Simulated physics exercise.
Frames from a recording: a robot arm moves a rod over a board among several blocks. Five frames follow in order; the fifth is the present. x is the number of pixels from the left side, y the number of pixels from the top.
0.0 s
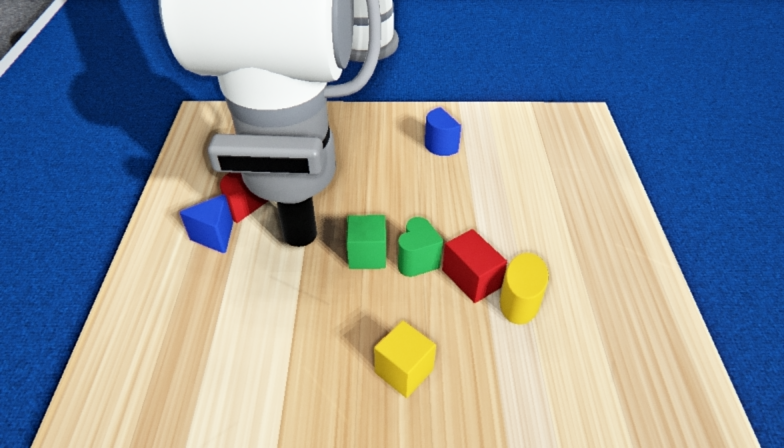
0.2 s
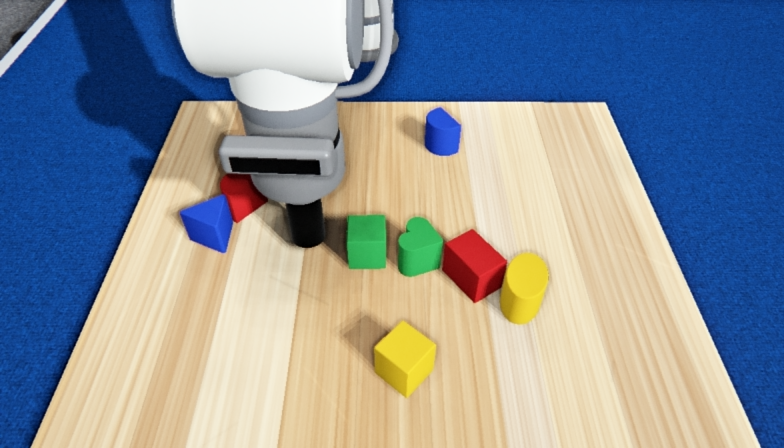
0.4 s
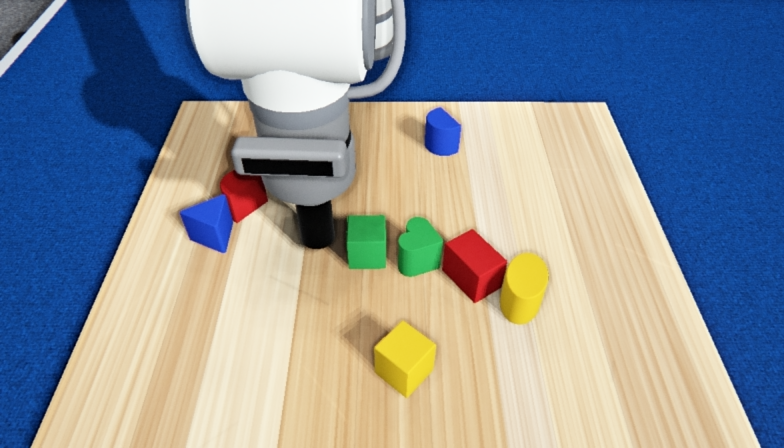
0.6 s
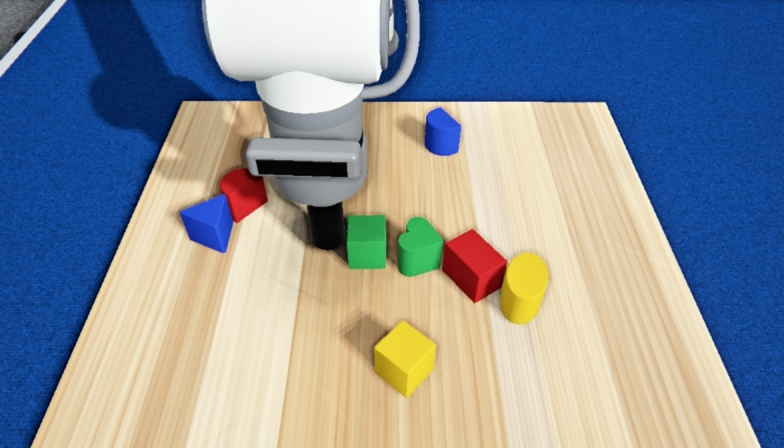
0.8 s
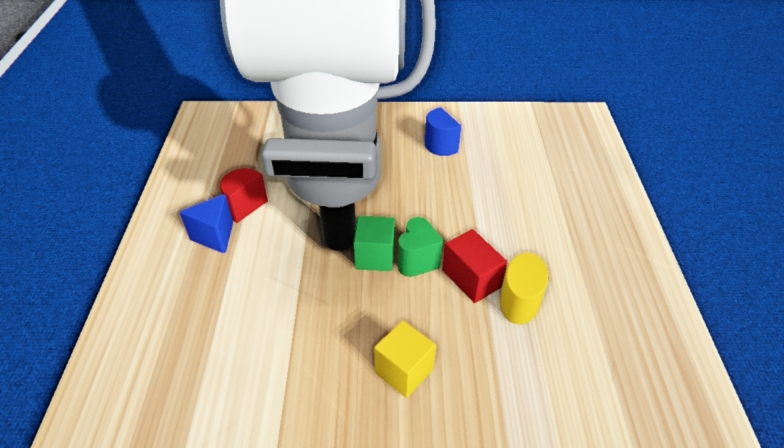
A robot arm slid its black rod slowly to the right across the wooden board and nudged the green square block slightly toward the green heart, while the other colored blocks stayed still.
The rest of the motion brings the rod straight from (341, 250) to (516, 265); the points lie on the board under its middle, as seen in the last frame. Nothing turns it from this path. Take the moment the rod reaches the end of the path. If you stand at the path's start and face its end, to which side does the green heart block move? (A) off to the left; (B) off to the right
The one that fits is A, off to the left.
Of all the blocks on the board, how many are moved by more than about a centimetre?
There will be three or more blocks displaced.
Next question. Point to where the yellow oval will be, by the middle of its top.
By then it is at (578, 310).
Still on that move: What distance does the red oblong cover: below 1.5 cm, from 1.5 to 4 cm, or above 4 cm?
The shift is above 4 cm.
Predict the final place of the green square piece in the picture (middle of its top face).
At (548, 221).
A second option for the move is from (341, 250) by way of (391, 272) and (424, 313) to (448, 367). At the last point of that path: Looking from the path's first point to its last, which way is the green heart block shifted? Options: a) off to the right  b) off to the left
Answer: B.
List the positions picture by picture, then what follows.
In the first picture, rod's lower end at (300, 235); green square piece at (366, 228); green heart block at (419, 234); red oblong at (476, 251); yellow oval at (528, 274).
In the second picture, rod at (309, 236); blocks still.
In the third picture, rod at (318, 237); blocks still.
In the fourth picture, rod at (329, 238); blocks still.
In the fifth picture, rod at (340, 239); green square piece at (375, 229); green heart block at (419, 234); red oblong at (476, 251); yellow oval at (528, 274).
On the path given first. One third of the way, rod at (400, 244); green square piece at (438, 233); green heart block at (474, 229), turned 25° anticlockwise; red oblong at (503, 258); yellow oval at (546, 283), turned 30° clockwise.
Two thirds of the way, rod at (459, 249); green square piece at (498, 229), turned 25° anticlockwise; green heart block at (526, 215), turned 45° anticlockwise; red oblong at (525, 260), turned 15° clockwise; yellow oval at (560, 293), turned 45° clockwise.
At the end, rod at (519, 254); green square piece at (548, 221), turned 50° anticlockwise; green heart block at (564, 201), turned 65° anticlockwise; red oblong at (559, 270), turned 30° clockwise; yellow oval at (578, 310), turned 75° clockwise.
